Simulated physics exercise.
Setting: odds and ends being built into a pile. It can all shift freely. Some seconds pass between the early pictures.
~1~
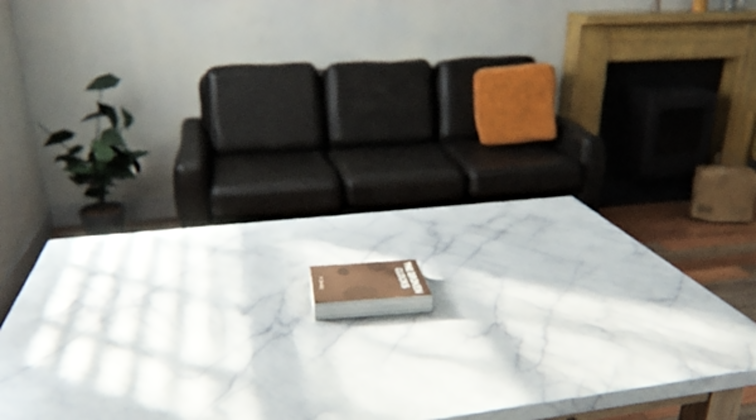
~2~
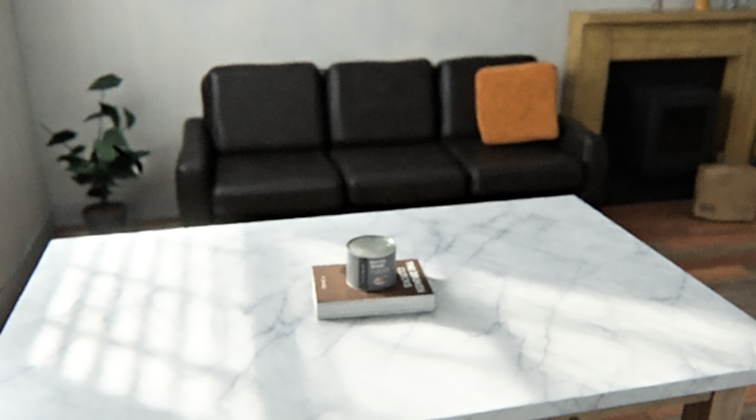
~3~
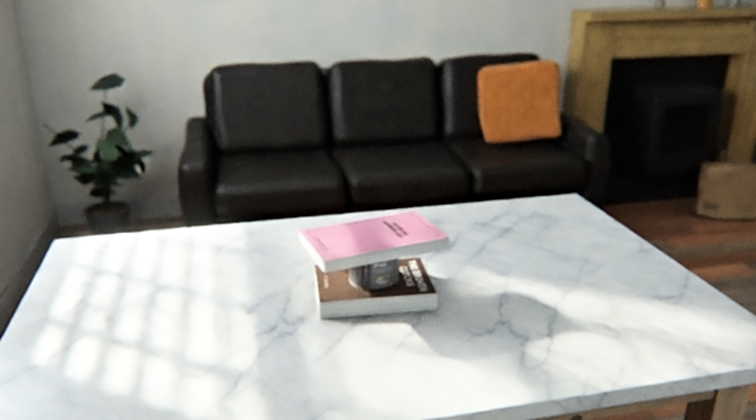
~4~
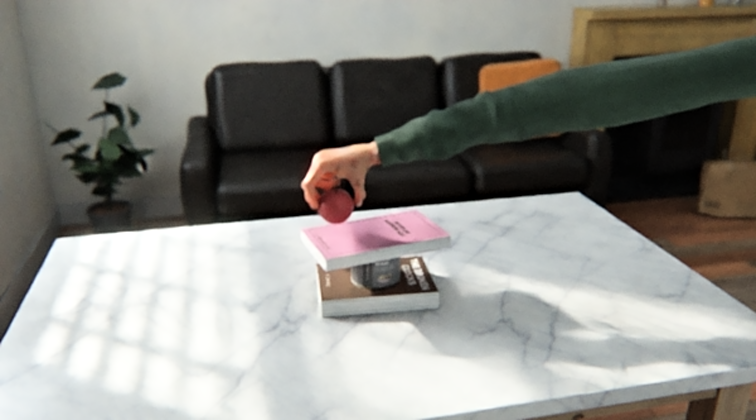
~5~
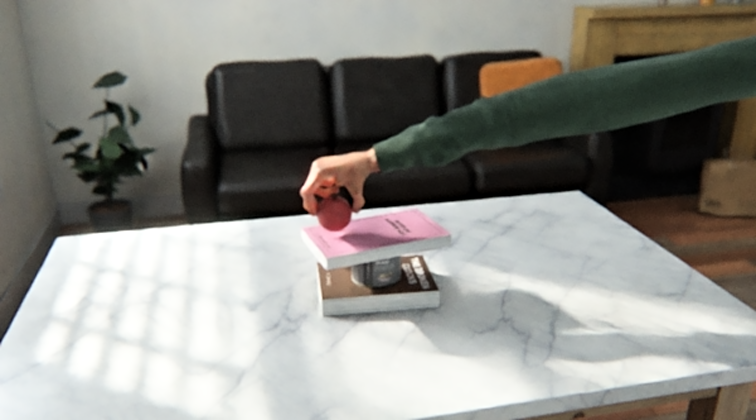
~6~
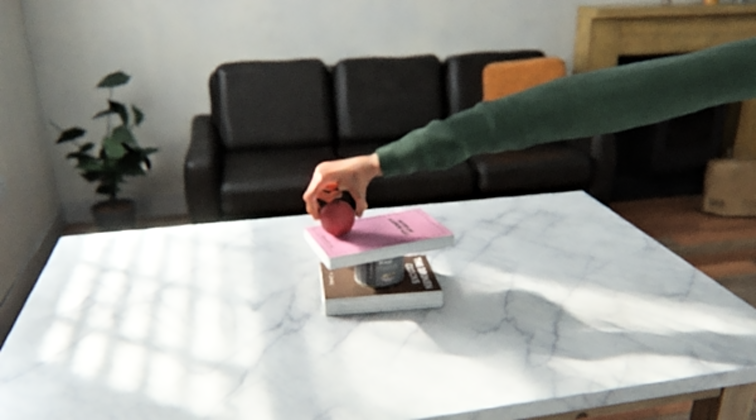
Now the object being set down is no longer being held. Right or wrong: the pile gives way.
Wrong.
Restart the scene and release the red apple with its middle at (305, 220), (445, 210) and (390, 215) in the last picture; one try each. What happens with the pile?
Attempt one, the pile falls over; attempt two, it falls over; attempt three, it survives.
Then, 0.20 s after the last picture, nothing has stirred.
Then, 0.50 s after the last picture, red apple resting near (337, 219).
Then, 1.00 s after the last picture, things are still on the move.
At rest, all 4 in place. Seen from the same camera at the end, red apple near (337, 218). The pile stays up.
